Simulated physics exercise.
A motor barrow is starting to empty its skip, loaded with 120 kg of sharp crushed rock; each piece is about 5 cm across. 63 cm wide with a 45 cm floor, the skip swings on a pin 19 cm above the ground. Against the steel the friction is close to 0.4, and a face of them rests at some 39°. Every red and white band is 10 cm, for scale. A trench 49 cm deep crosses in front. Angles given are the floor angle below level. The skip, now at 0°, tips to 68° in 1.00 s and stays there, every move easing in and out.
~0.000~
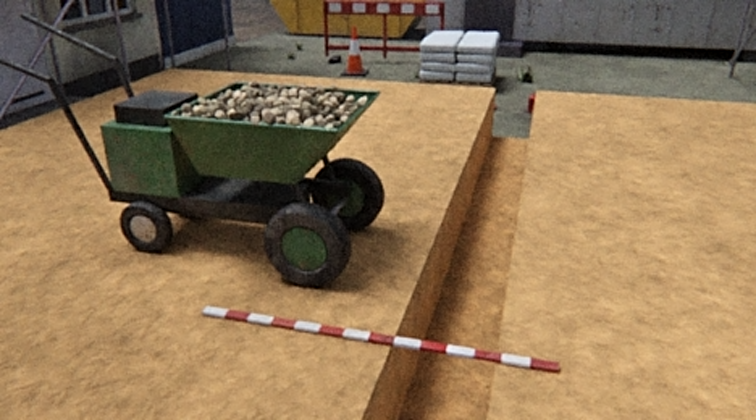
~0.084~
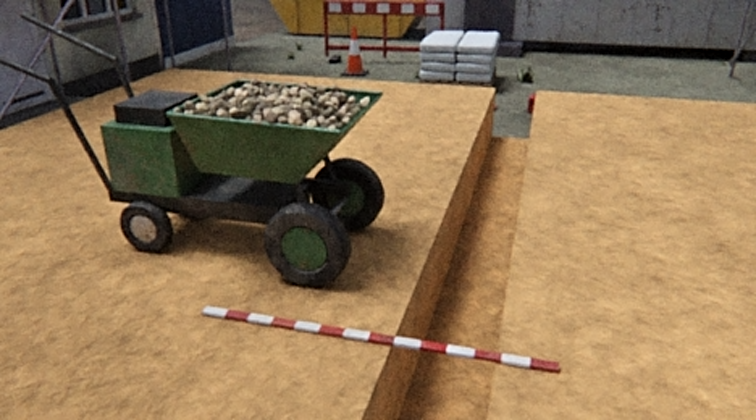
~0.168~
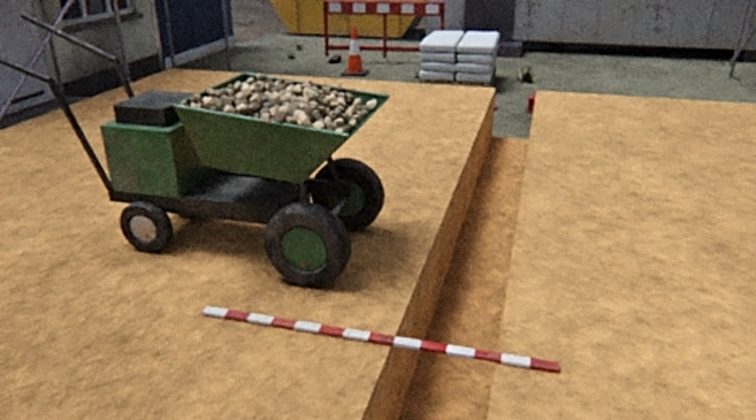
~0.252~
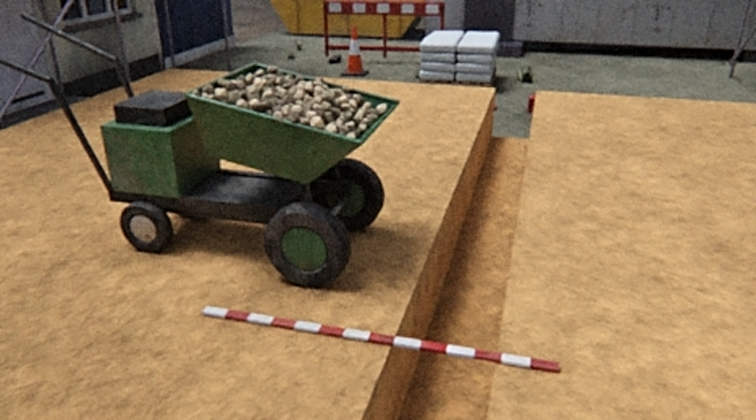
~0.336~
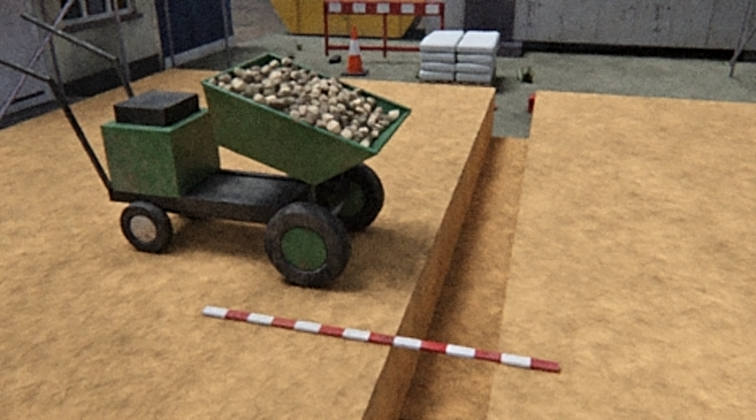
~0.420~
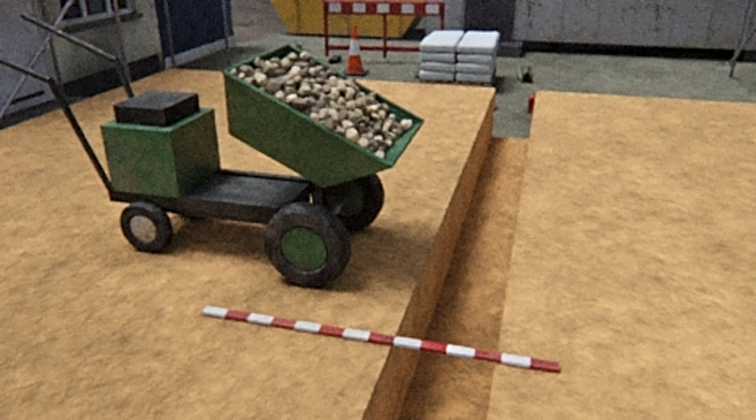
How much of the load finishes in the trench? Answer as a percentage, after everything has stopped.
Some 79 per cent of it.
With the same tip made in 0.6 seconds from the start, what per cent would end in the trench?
It'd be some 65 per cent.
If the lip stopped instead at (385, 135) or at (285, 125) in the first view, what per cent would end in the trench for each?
I'd say some 45 per cent and some 80 per cent.
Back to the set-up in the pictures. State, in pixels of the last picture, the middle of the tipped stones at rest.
About (472, 345).
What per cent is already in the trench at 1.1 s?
I'd say near 25 per cent at that time.
After 0.8 s the floor is at 57°; 100 % in the skip; the foremost stones are at (438, 187).
After 1.1 s the floor is at 68°; 71 % in the skip, 26 % in the trench, 3 % past the trench; the foremost stones are at (530, 263).
After 1.5 s the floor is at 68°; 42 % in the skip, 47 % in the trench, 11 % past the trench; the foremost stones are at (611, 285).
After 3.4 s the floor is at 68°; 10 % in the skip, 79 % in the trench, 10 % past the trench; the foremost stones are at (631, 289).
